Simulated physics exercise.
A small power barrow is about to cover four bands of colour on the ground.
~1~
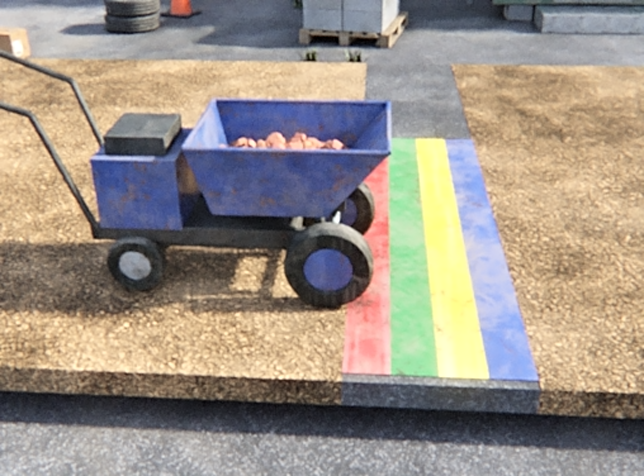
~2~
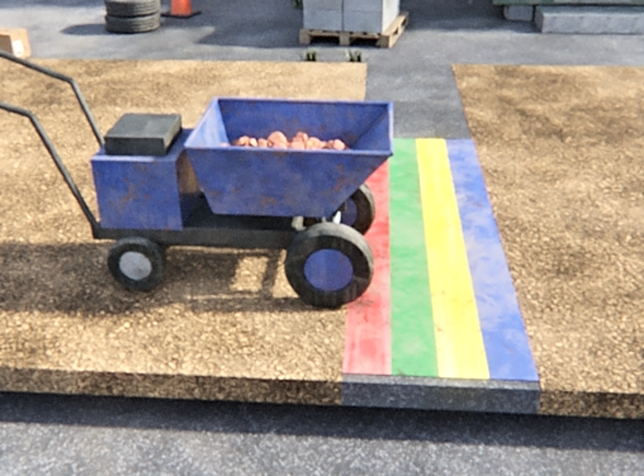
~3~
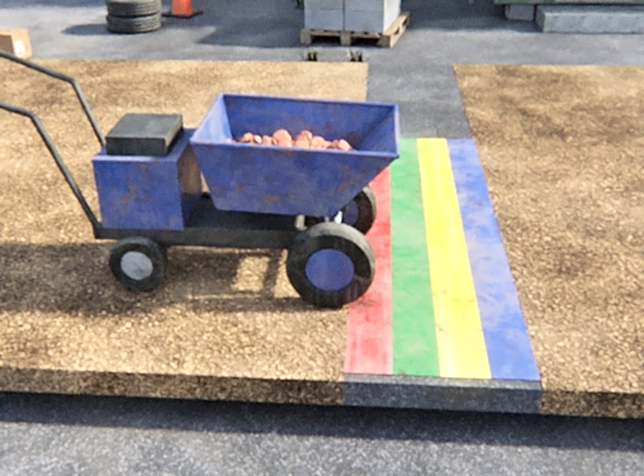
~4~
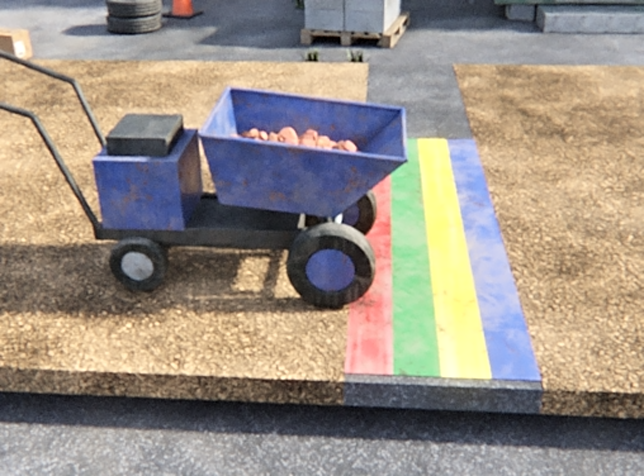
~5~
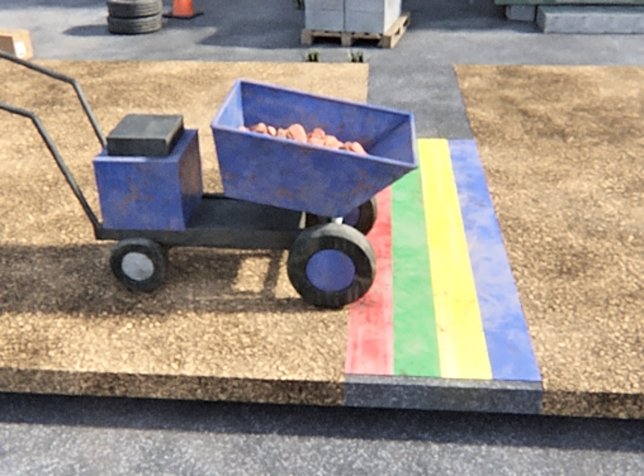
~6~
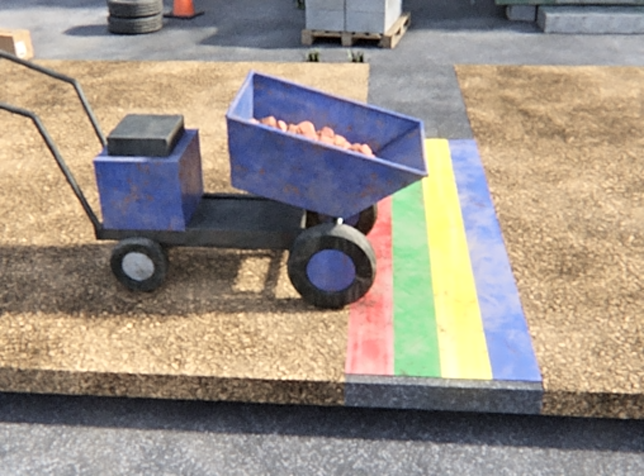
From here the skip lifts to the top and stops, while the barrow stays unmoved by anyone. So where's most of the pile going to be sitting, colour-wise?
Most of it sits on blue.
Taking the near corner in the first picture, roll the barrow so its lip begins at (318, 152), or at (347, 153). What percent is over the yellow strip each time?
The first spot yields roughly 30 percent, the second roughly 40 percent.
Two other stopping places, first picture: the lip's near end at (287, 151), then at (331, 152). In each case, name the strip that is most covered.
Going by the pictures, the first try gives the green strip and the second gives the yellow strip.
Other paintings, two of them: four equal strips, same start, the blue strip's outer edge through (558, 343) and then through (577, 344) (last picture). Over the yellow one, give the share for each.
Near 20 in a hundred and near 40 in a hundred.
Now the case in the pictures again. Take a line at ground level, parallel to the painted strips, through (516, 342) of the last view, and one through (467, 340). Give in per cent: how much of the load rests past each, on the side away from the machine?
The first comes to 50 per cent, the second to 80 per cent.
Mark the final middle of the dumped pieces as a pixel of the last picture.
Close to (509, 272) in the last picture.
Soon, skip tipped steeply; all in the skip.
A while on, skip tipped right over; most in the skip; a stray few over the yellow strip; a small part over the blue strip; a stray few off the paint.
Towards the end, skip tipped right over; about a quarter in the skip; a small part over the yellow strip; about a third over the blue strip; about a quarter off the paint.
Finally, skip tipped right over; about a quarter in the skip; none over the red strip; none over the green strip; a small part over the yellow strip; about a third over the blue strip; about a third off the paint.
